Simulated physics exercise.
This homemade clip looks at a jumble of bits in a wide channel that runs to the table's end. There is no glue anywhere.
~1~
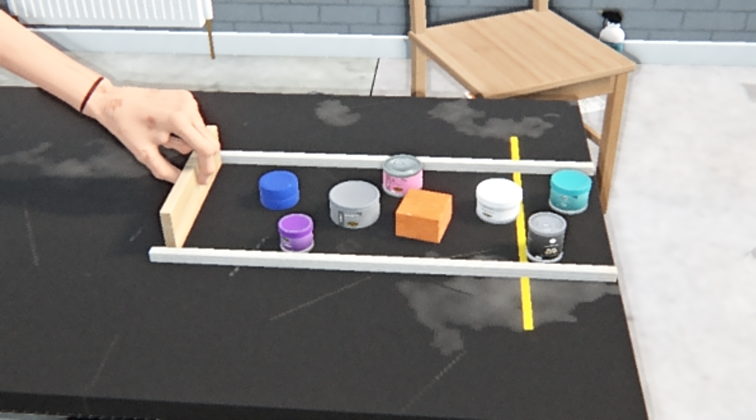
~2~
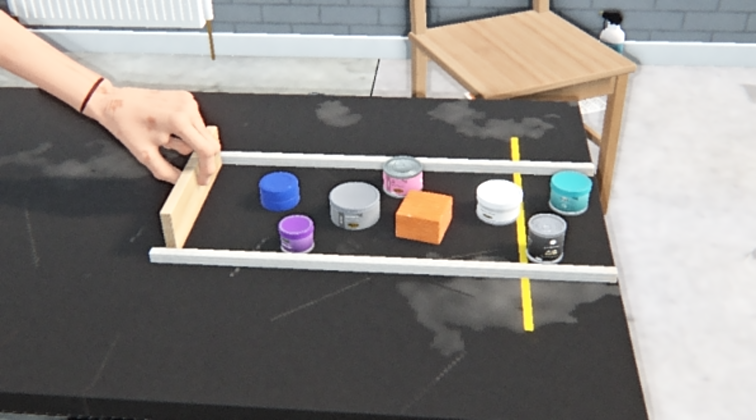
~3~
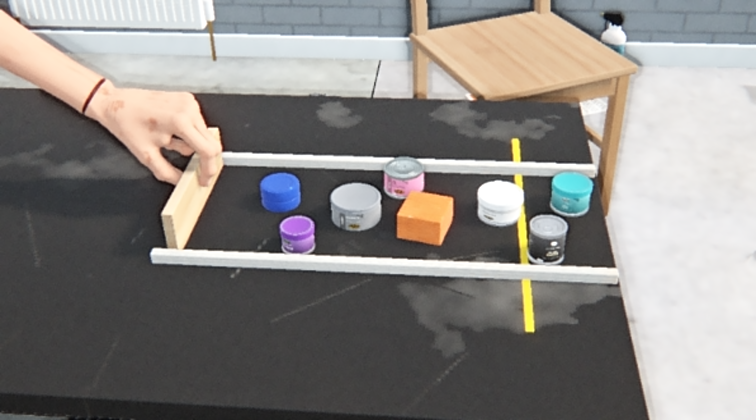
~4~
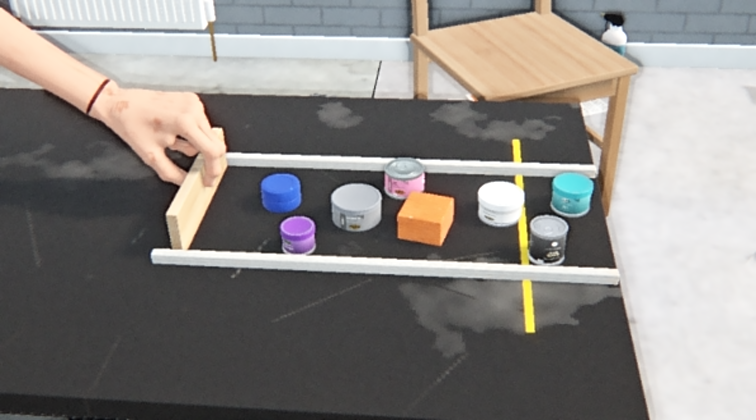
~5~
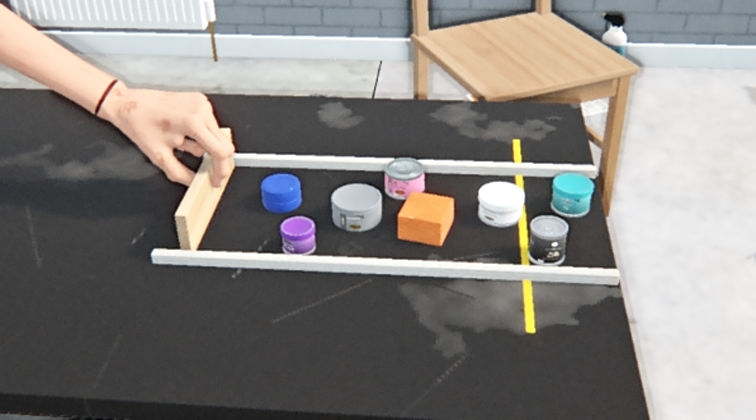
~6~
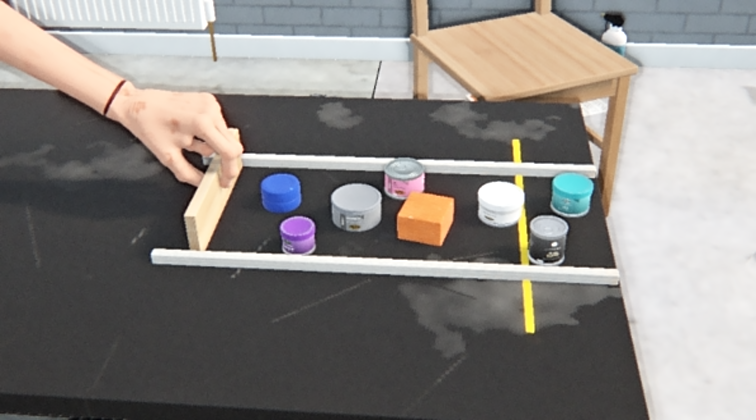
A hand slides a wooden board slightly right behind small tubs that stay still.
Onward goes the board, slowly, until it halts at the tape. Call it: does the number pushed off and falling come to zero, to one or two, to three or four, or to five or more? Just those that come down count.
It comes to one or two.
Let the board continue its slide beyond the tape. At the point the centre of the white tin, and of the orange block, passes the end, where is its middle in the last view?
The middle is at (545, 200) when it's the white tin, and at (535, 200) when it's the orange block.
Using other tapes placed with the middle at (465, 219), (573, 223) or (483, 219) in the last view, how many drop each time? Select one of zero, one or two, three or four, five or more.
Taking them in turn, none; 3 or 4; not one.
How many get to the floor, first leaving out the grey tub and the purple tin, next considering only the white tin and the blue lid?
Well, the first time you'd get 0, and the next time 0.
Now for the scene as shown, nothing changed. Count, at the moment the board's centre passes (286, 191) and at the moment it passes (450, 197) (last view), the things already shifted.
First 1, after that 7.
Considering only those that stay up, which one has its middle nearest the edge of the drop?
That would be the orange block.
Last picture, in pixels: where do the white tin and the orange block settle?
You'll find the first one at (582, 203) and the second at (601, 234).
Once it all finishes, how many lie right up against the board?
Number in contact with it: 4.
Early on, none off yet; turquoise pot at rest near (571, 195); black tin at rest near (547, 241); white tin at rest near (500, 205).
A while later, none off yet; turquoise pot at rest near (571, 195); black tin at rest near (547, 241); white tin travelled a little near (517, 201).
Finally, the number that fall off is one or two; lost, black tin and turquoise pot.
